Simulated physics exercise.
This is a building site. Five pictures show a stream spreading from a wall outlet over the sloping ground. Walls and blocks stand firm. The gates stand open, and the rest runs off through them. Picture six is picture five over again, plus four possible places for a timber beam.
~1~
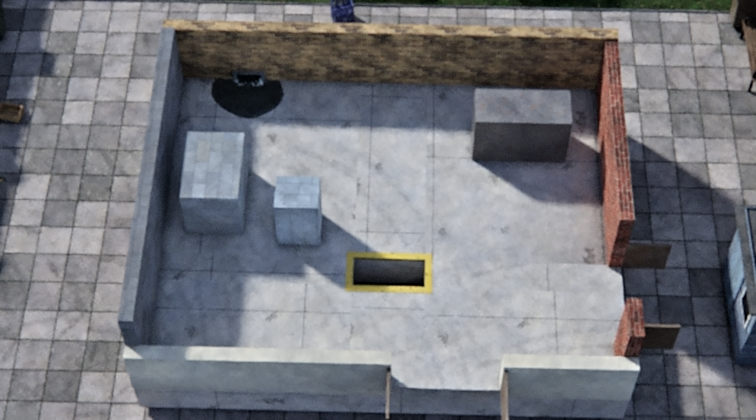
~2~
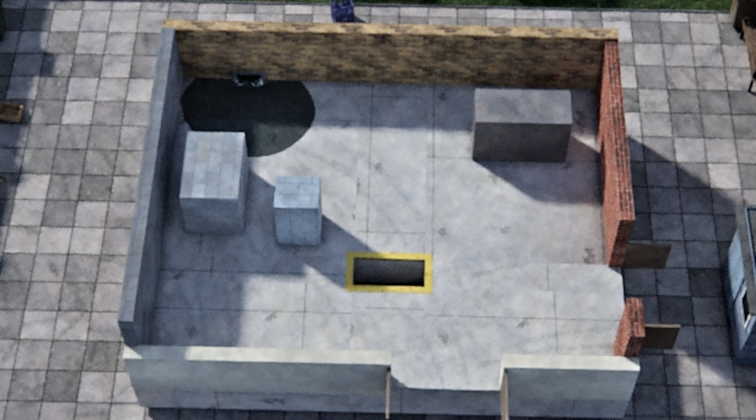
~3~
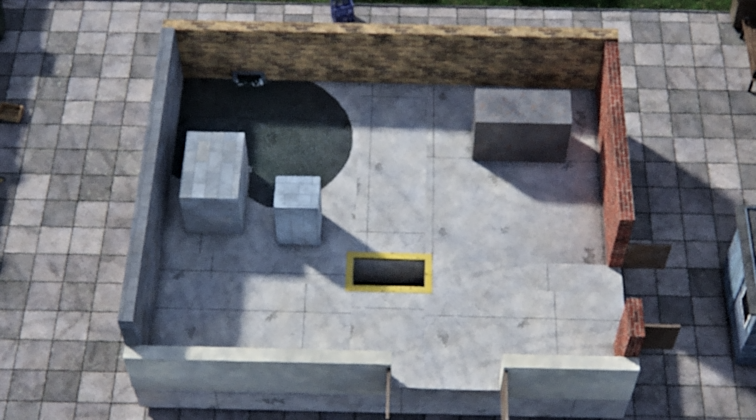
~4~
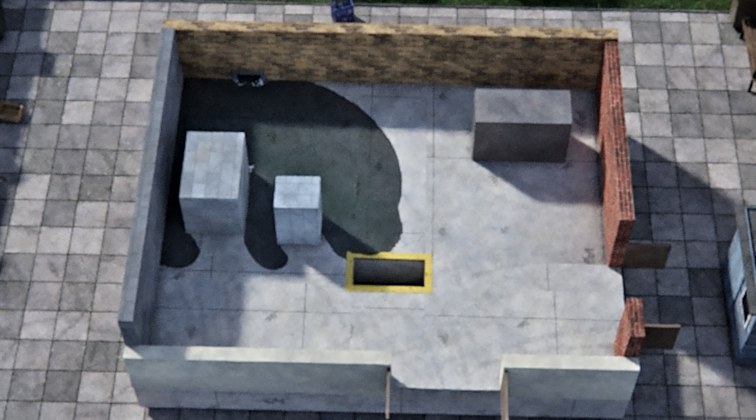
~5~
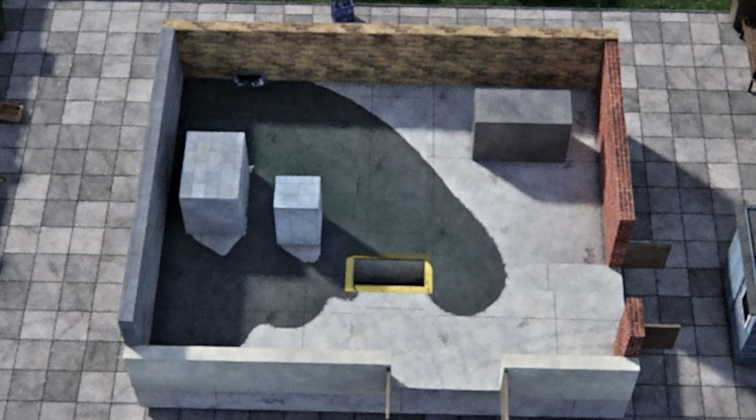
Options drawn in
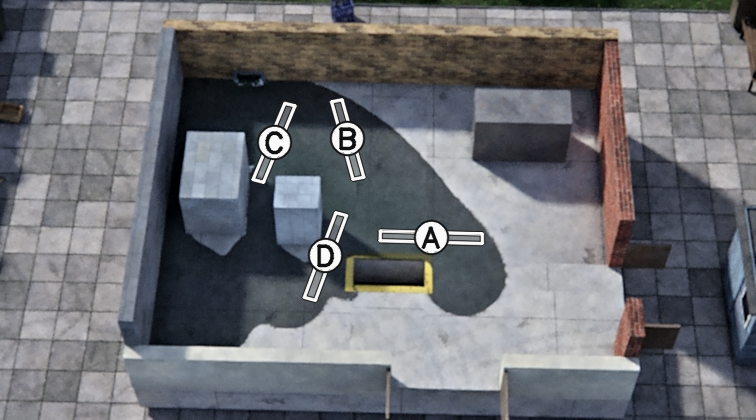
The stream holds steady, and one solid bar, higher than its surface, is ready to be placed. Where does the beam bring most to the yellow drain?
The answer is place B.
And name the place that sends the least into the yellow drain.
It is C.
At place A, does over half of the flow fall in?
No.
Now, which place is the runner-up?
It is A.
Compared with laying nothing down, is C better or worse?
Worse.
On the marked copy, A from (380, 235) to (482, 238); B from (336, 100) to (358, 178); C from (258, 180) to (289, 104); D from (309, 298) to (341, 214).
With A, about 29 % of the stream runs into the yellow drain, about 70 % out by the gates.
With B, about 46 % of the stream runs into the yellow drain, about 52 % out by the gates.
With C, about 10 % of the stream runs into the yellow drain, about 86 % out by the gates.
With D, about 23 % of the stream runs into the yellow drain, about 77 % out by the gates.
